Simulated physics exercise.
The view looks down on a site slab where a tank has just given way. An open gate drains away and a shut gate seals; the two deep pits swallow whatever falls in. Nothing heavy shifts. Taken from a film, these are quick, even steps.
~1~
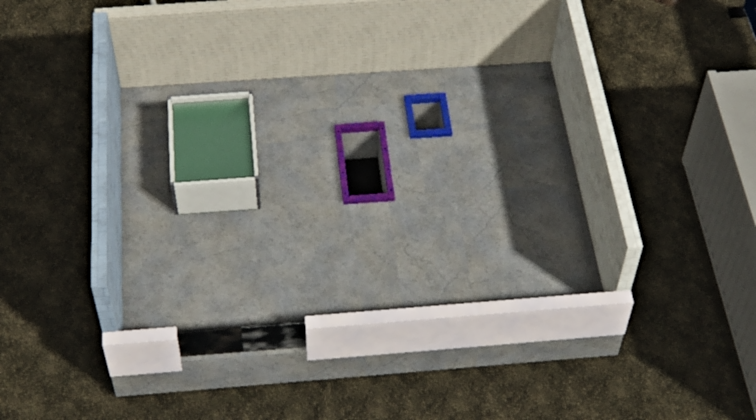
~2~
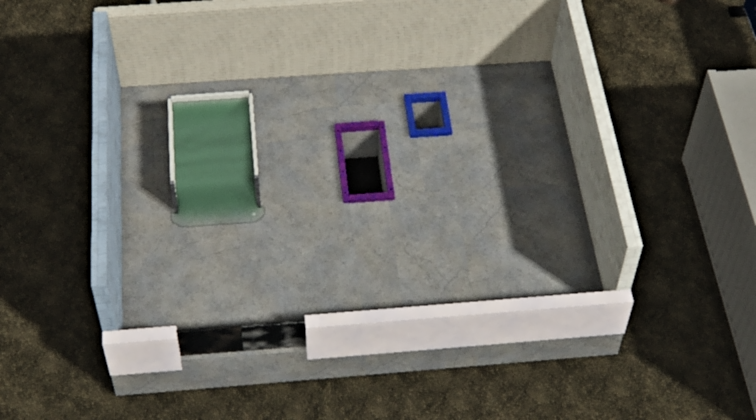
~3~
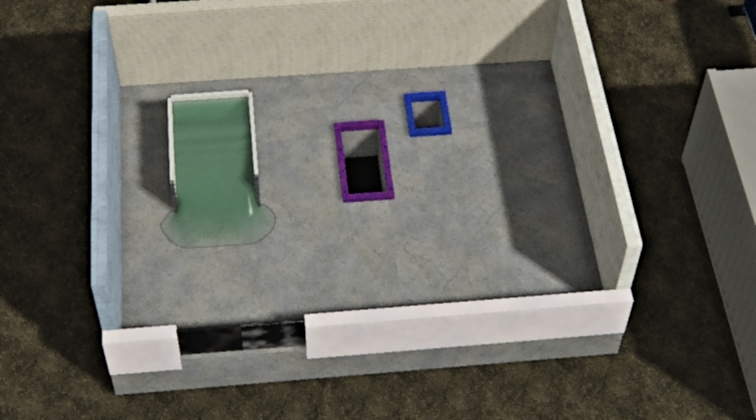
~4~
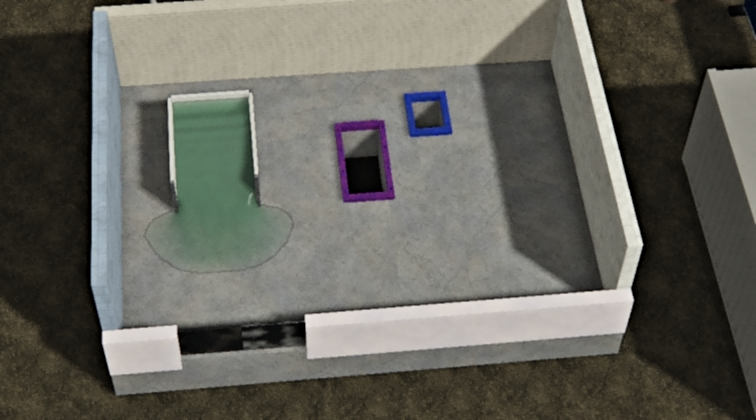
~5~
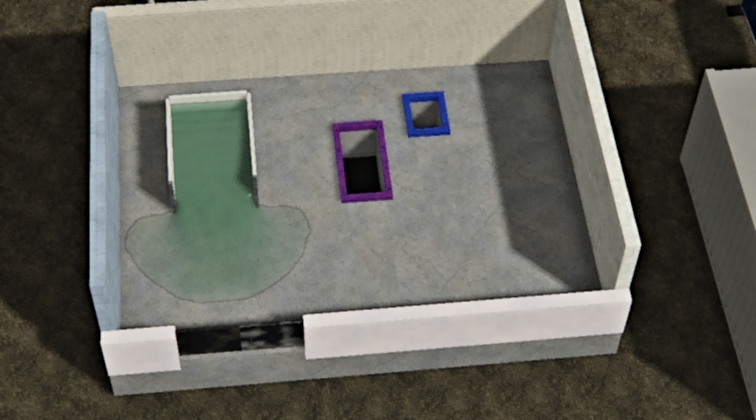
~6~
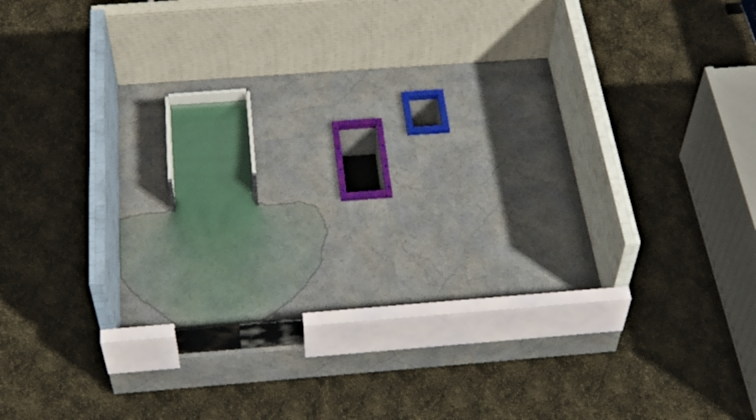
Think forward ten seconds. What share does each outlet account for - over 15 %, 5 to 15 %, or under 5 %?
One by one: The gate is nearly idle - draining beneath five per cent; the purple pit is nearly idle - draining beneath five per cent; the blue pit is nearly idle - draining beneath five per cent.
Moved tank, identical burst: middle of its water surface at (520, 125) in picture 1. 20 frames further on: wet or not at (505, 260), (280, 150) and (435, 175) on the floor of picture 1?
Checking the three spots, I get swamped, high and dry, high and dry.
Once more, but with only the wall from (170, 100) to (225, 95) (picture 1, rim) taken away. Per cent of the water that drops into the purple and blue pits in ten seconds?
Roughly, in per cent: Purple 2, blue 6.
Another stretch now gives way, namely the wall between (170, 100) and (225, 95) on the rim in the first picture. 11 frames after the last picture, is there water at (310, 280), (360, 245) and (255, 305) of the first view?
Result, in sequence: Untouched by the flood; untouched by the flood; untouched by the flood.
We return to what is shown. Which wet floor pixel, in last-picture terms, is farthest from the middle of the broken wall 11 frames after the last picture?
About (485, 322).
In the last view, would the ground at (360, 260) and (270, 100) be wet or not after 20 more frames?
Submerged, then high and dry.
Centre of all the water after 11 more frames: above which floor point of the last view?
Near (230, 262).
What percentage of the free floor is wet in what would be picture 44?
About 75 per cent.
A moment on, water covers 25 % of the floor; the gate 0 %, the purple pit 0 %, the blue pit 0 %.
Next, water covers 30 % of the floor; the gate 0 %, the purple pit 0 %, the blue pit 0 %.
Then, water covers 45 % of the floor; the gate 0 %, the purple pit 0 %, the blue pit 0 %.
Later, water covers 75 % of the floor; the gate 0 %, the purple pit 0 %, the blue pit 0 %.
In the end, water covers 90 % of the floor; the gate 0 %, the purple pit 0 %, the blue pit 0 %.
